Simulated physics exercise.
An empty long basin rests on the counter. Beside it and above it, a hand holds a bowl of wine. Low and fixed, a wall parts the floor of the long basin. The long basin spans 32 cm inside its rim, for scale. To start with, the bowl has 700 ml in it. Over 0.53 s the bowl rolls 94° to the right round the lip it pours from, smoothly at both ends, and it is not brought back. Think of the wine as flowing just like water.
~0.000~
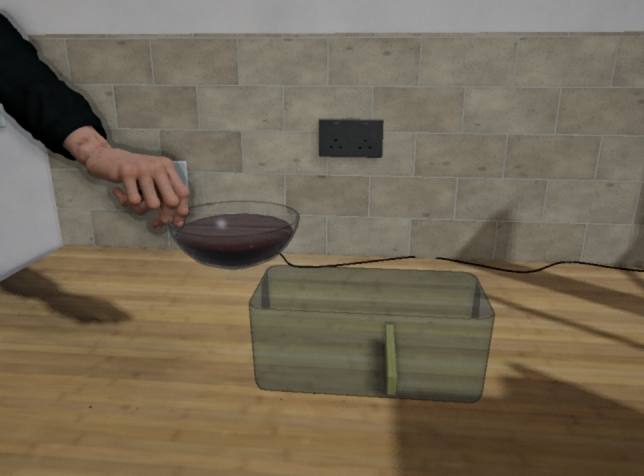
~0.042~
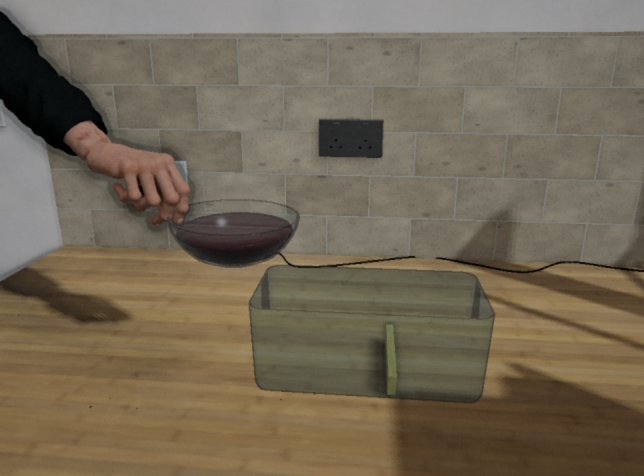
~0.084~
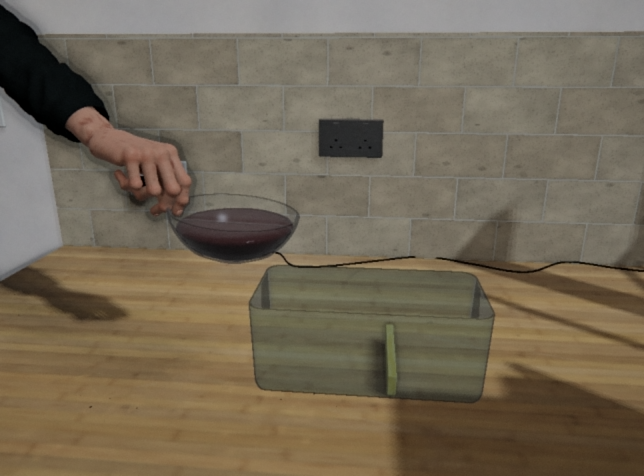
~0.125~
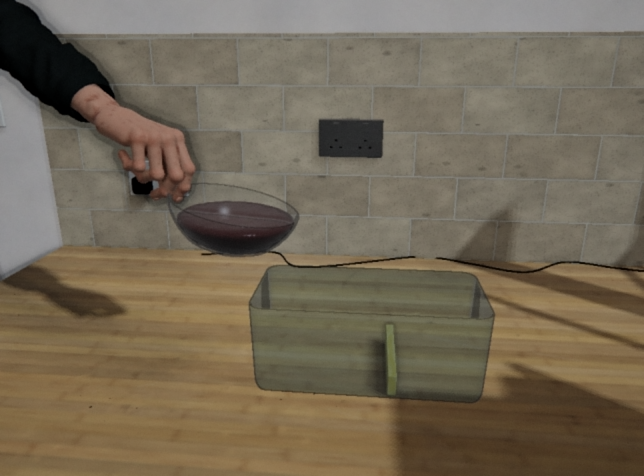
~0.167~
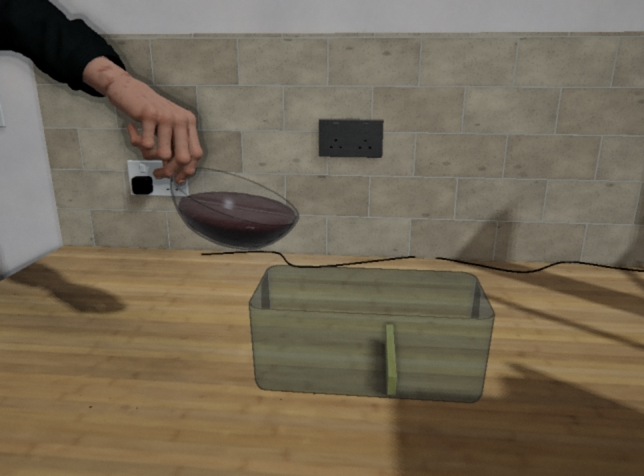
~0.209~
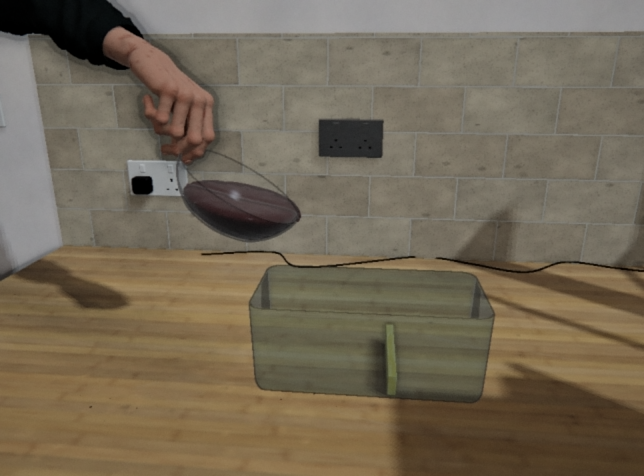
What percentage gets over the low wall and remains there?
31 %.
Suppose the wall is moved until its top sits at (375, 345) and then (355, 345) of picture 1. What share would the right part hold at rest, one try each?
55 per cent first, 65 per cent second.
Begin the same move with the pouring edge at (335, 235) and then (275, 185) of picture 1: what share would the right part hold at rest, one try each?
55 and 20 %.
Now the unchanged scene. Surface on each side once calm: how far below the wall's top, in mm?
Close to 16 mm left and close to 18 mm right.
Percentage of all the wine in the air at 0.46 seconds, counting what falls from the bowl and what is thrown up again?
It comes to roughly 68 per cent.
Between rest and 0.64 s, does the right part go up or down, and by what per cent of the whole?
It ends up lower by roughly 12.
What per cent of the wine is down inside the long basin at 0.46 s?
14 %, more or less.
After 0.46 s the tilt is 89° and 18 per cent is still to pour, 13 is left of the wall and 0 right of it.
After 0.64 s the tilt is 94° and 0 per cent is still to pour, 53 is left of the wall and 43 right of it.
After 0.82 s the tilt is 94° and 0 per cent is still to pour, 56 is left of the wall and 29 right of it.
After 1.03 s the tilt is 94° and 0 per cent is still to pour, 64 is left of the wall and 31 right of it.
In the end 64 per cent lies left of the wall, 31 right of it and 5 outside.
